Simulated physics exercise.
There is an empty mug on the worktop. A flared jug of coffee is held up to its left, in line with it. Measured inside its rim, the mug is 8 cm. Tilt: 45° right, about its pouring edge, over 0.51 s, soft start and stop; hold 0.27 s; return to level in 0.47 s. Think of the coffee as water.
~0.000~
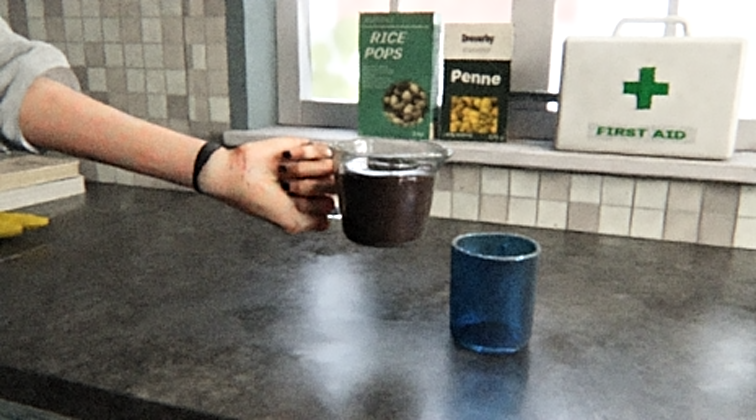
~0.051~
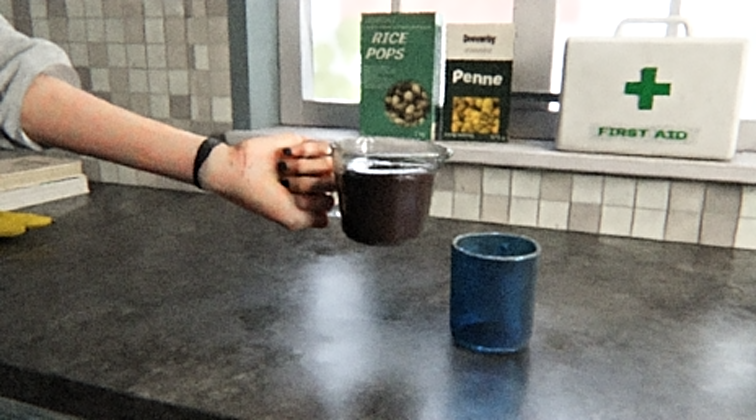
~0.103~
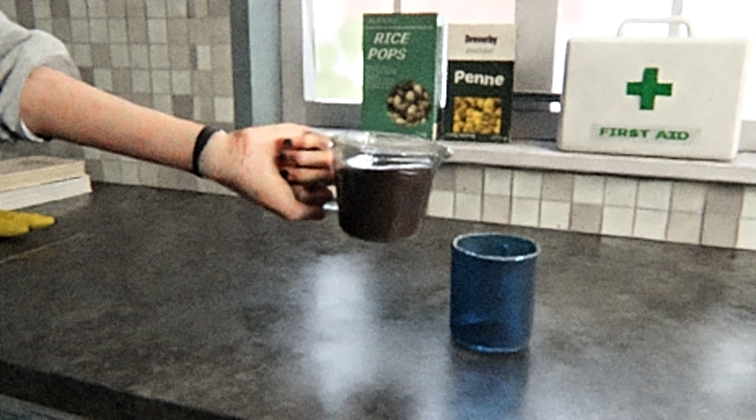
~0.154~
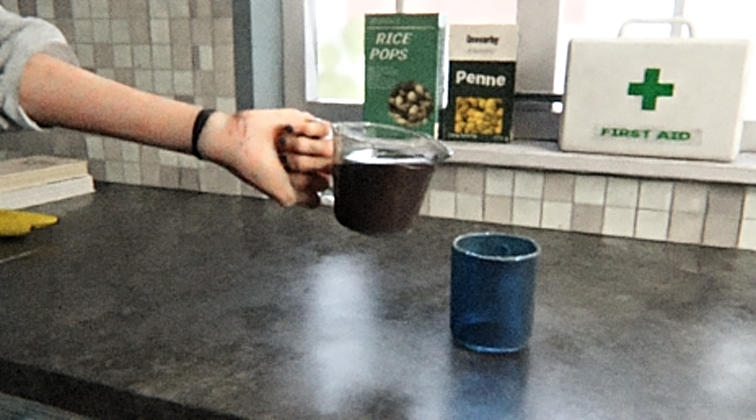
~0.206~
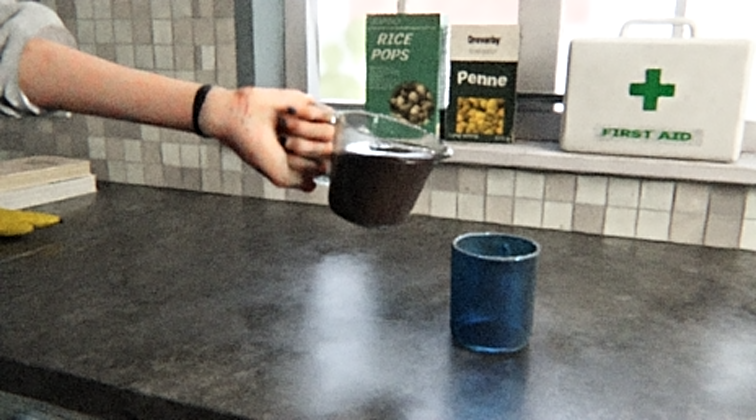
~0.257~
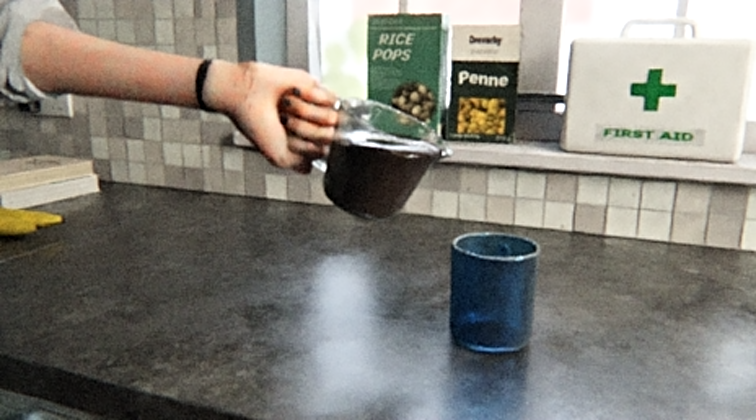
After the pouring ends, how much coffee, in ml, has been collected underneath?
About 170 ml.
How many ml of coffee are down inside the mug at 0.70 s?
Around 80 ml.
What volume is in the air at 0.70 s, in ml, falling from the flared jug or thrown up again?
Roughly 50 ml is airborne.
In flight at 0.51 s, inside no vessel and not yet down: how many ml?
About 60 ml.
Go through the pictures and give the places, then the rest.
In the first frame, it leans 0°; its right rim is at (453, 153); the coffee meets the walls at (350, 163) and (422, 169); the mug's rim runs from (454, 242) to (539, 252).
In the second frame, it leans 1°; its right rim is at (453, 153); the coffee meets the walls at (355, 162) and (426, 167).
In the third frame, it leans 4°; its right rim is at (453, 154); the coffee meets the walls at (352, 161) and (427, 163).
In the fourth frame, it leans 9°; its right rim is at (453, 154); the coffee meets the walls at (354, 155) and (429, 158).
In the fifth frame, it leans 16°; its right rim is at (453, 154); the coffee meets the walls at (351, 146) and (429, 153).
In the sixth frame, it leans 23°; its right rim is at (453, 154); the coffee meets the walls at (345, 134) and (433, 149).
After 0.51 s the tilt is 45° and the mug has 5 ml, the flared jug 440 ml, and 0 ml is on the worktop.
After 0.70 s the tilt is 45° and the mug has 85 ml, the flared jug 370 ml, and 0 ml is on the worktop.
After 0.90 s the tilt is 39° and the mug has 145 ml, the flared jug 335 ml, and 0 ml is on the worktop.
After 1.11 s the tilt is 9° and the mug has 170 ml, the flared jug 330 ml, and 5 ml is on the worktop.
In the end the mug has 170 ml, the flared jug 330 ml, and 5 ml is on the worktop.
